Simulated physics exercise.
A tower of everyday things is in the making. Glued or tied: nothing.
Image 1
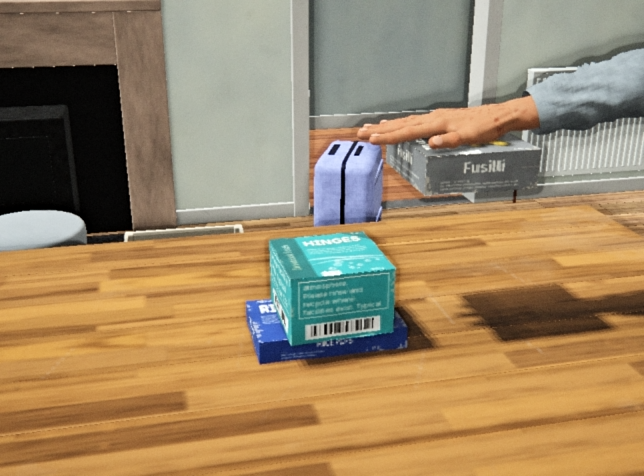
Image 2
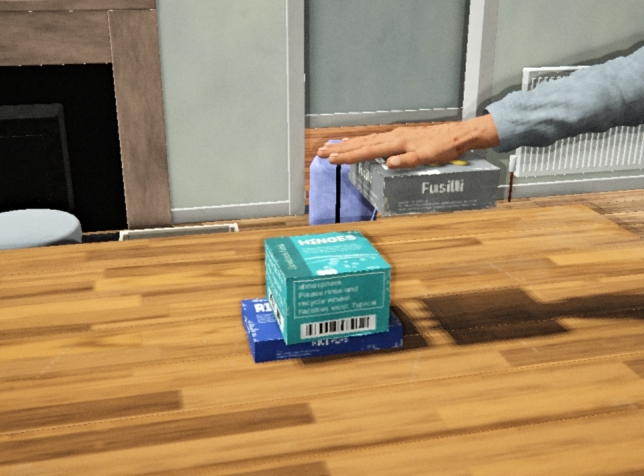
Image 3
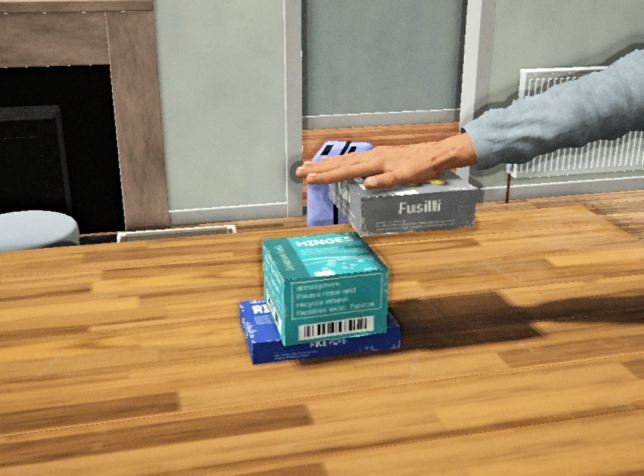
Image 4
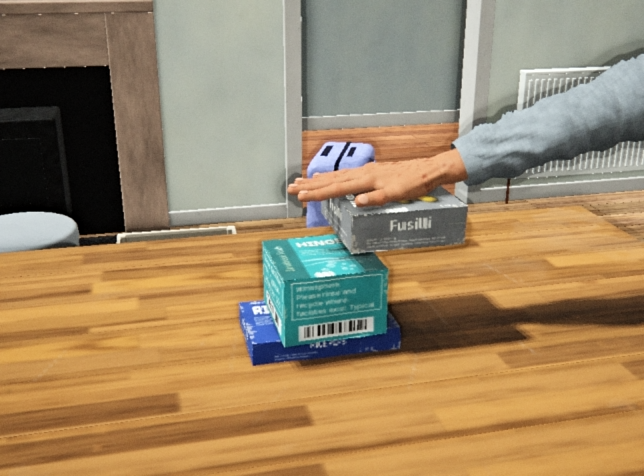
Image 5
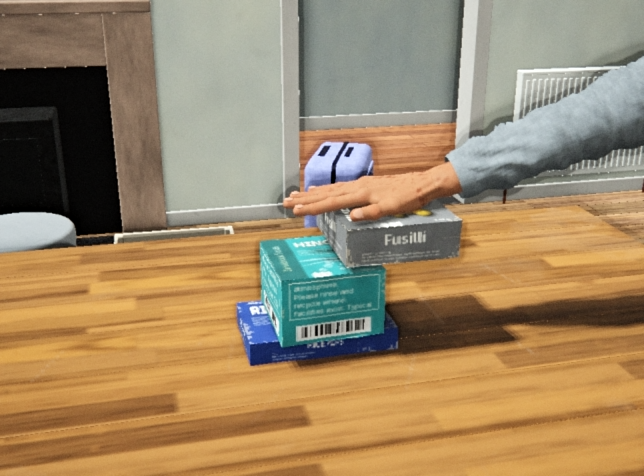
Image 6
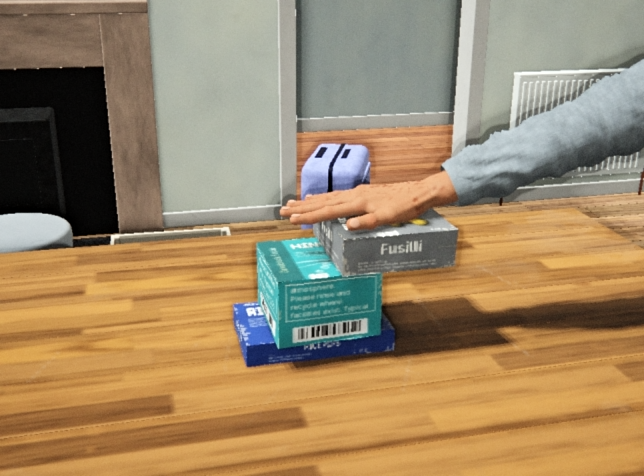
On a wooden tabletop, a hand carried a grey Fusilli packet leftward and down toward the viewer, bringing it in over a teal box that sat on a blue packet.
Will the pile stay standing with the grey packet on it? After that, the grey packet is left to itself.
No.
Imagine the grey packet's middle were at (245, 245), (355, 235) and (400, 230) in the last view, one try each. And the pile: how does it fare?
In order, the pile tumbles down, then stands firm, and lastly tumbles down.
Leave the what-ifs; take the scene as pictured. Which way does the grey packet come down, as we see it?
Off rightwards in the picture.
Then, 0.40 s after the last picture, grey packet now fallen.
Then, 0.60 s after the last picture, things are still on the move.
At rest, fallen, grey packet; the other 2 in place. Seen from the same camera at the end, grey packet near (483, 307). The pile gives way.
